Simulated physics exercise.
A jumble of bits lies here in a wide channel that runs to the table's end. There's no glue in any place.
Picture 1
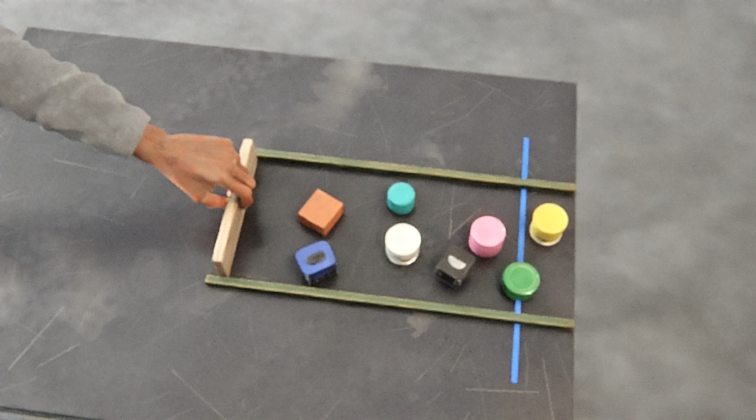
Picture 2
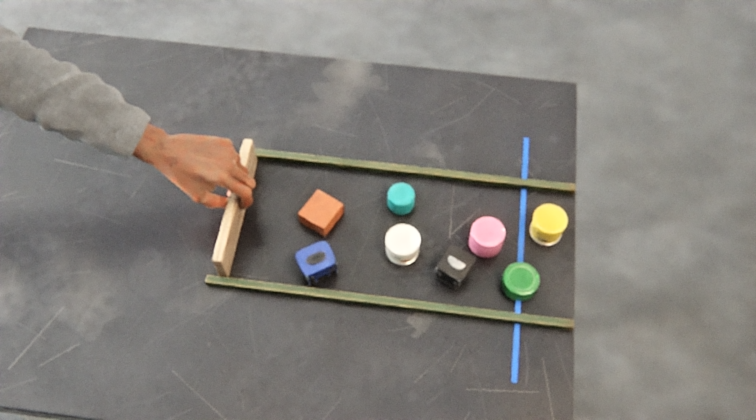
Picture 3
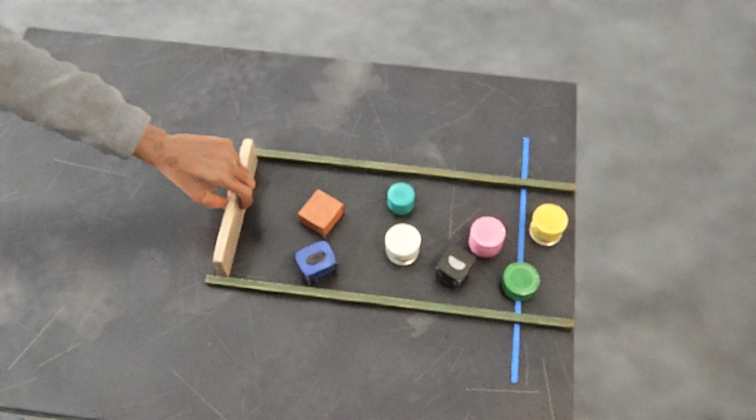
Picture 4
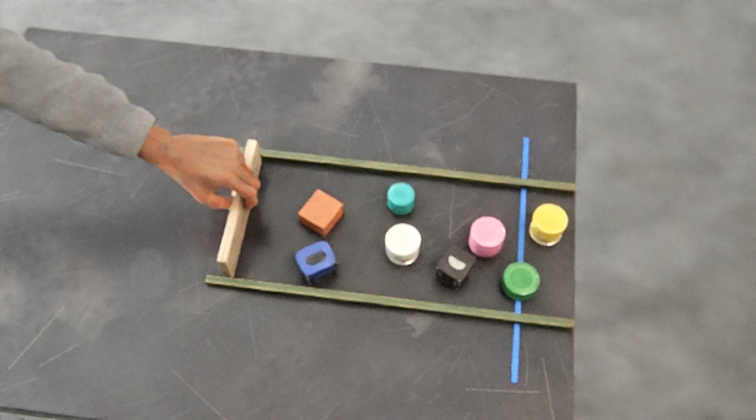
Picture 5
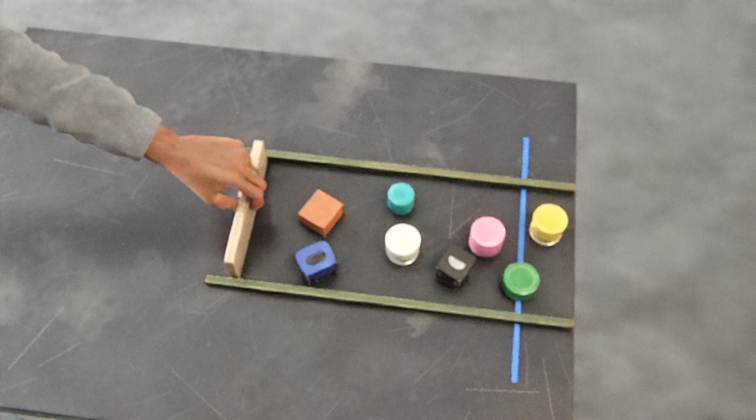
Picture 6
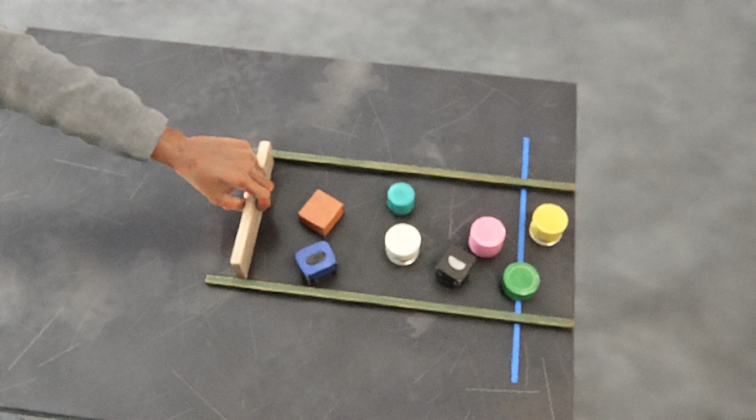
On a dark scratched tabletop, a hand slides a wooden board slightly right between two strips, while scattered blocks and lids stay still.
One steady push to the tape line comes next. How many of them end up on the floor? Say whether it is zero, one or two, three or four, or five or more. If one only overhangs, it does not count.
It is one or two.
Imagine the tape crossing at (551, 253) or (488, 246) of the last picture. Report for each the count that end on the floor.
You'd count 4 the first time and 0 the second.
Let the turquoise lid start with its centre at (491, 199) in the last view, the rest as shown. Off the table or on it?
Here it holds its spot.
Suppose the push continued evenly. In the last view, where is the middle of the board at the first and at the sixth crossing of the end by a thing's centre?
I'd put the first at about (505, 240) and the next at about (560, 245).
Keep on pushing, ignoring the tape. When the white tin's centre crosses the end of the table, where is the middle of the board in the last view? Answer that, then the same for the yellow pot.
(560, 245) and then (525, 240), give or take.
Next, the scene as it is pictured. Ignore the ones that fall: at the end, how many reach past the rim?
My count gives 3.
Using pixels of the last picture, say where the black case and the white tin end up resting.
Final centres, in order: Near (565, 279), near (538, 261).
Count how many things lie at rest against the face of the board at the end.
Number in contact with it: 4.
A little later, none off yet; yellow pot at rest near (548, 225); green lid at rest near (520, 281); pink lid at rest near (487, 237).
When it is over, the number that fall off is one or two; down, green lid.
